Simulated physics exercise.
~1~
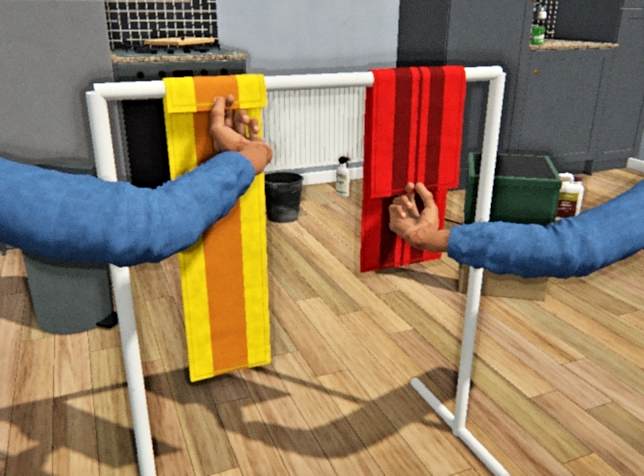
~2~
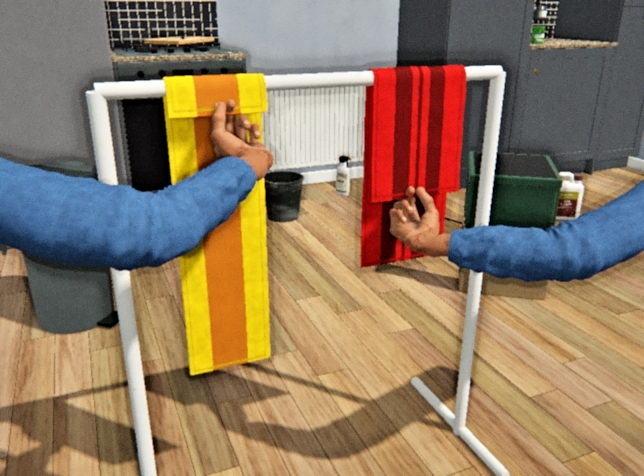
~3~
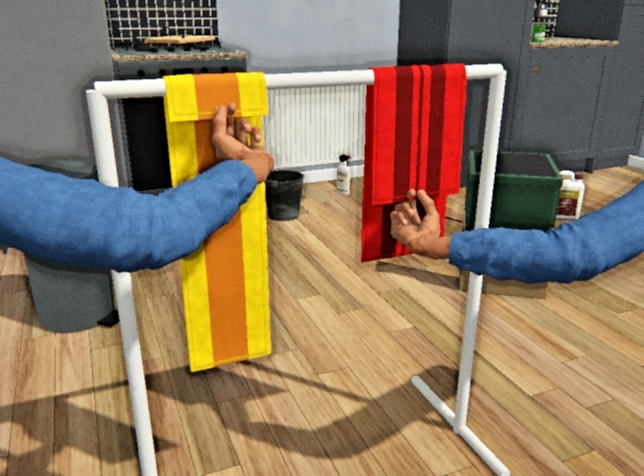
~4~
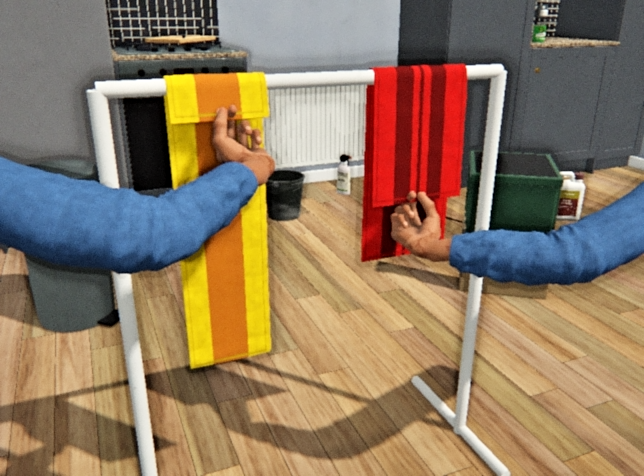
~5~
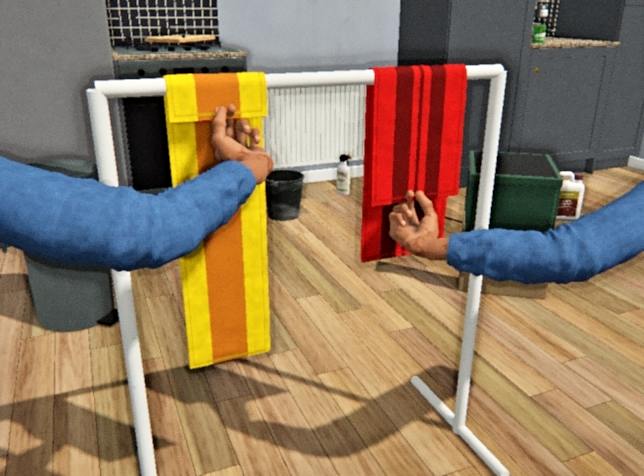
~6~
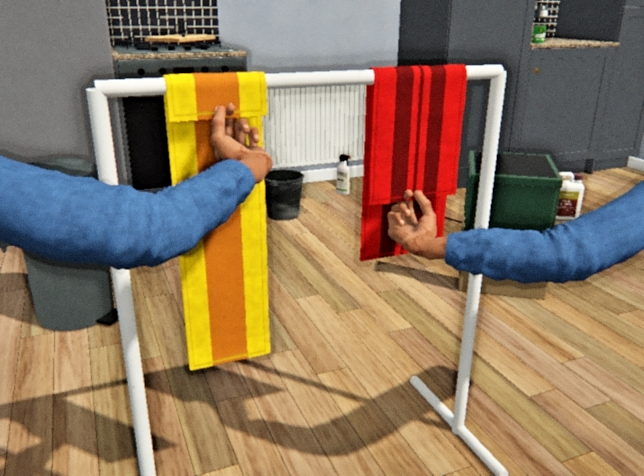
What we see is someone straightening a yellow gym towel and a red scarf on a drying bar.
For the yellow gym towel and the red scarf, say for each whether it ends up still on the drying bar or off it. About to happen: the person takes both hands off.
The yellow gym towel slips away; the red scarf remains.
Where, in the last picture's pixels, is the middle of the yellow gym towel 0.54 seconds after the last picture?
It's somewhere around pixel (236, 460).
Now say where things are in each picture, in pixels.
The first picture shows gym towel front hem (242, 101), back hem (251, 363); scarf front hem (394, 190), back hem (382, 264).
The second picture shows gym towel front hem (243, 106); scarf front hem (394, 193).
The third picture shows gym towel front hem (244, 109); scarf front hem (395, 196).
The fourth picture shows gym towel front hem (245, 112); scarf front hem (396, 198).
The fifth picture shows gym towel front hem (244, 111); scarf front hem (394, 197).
The sixth picture shows gym towel front hem (243, 110), back hem (250, 352), front far shorter than the back; scarf front hem (392, 197), back hem (382, 253), front over half the back.
Then, 0.32 s later than the last view, gym towel clear of the rail and dropping near (226, 288); scarf at rest on the rail.
Then, 0.54 s later than the last view, gym towel clear of the rail and dropping near (236, 460); scarf at rest on the rail.
Then, 0.84 s later than the last view, gym towel in a heap on the floor; scarf at rest on the rail.
Finally, gym towel in a heap on the floor; scarf at rest on the rail. The yellow gym towel slides off and the red scarf hangs there.
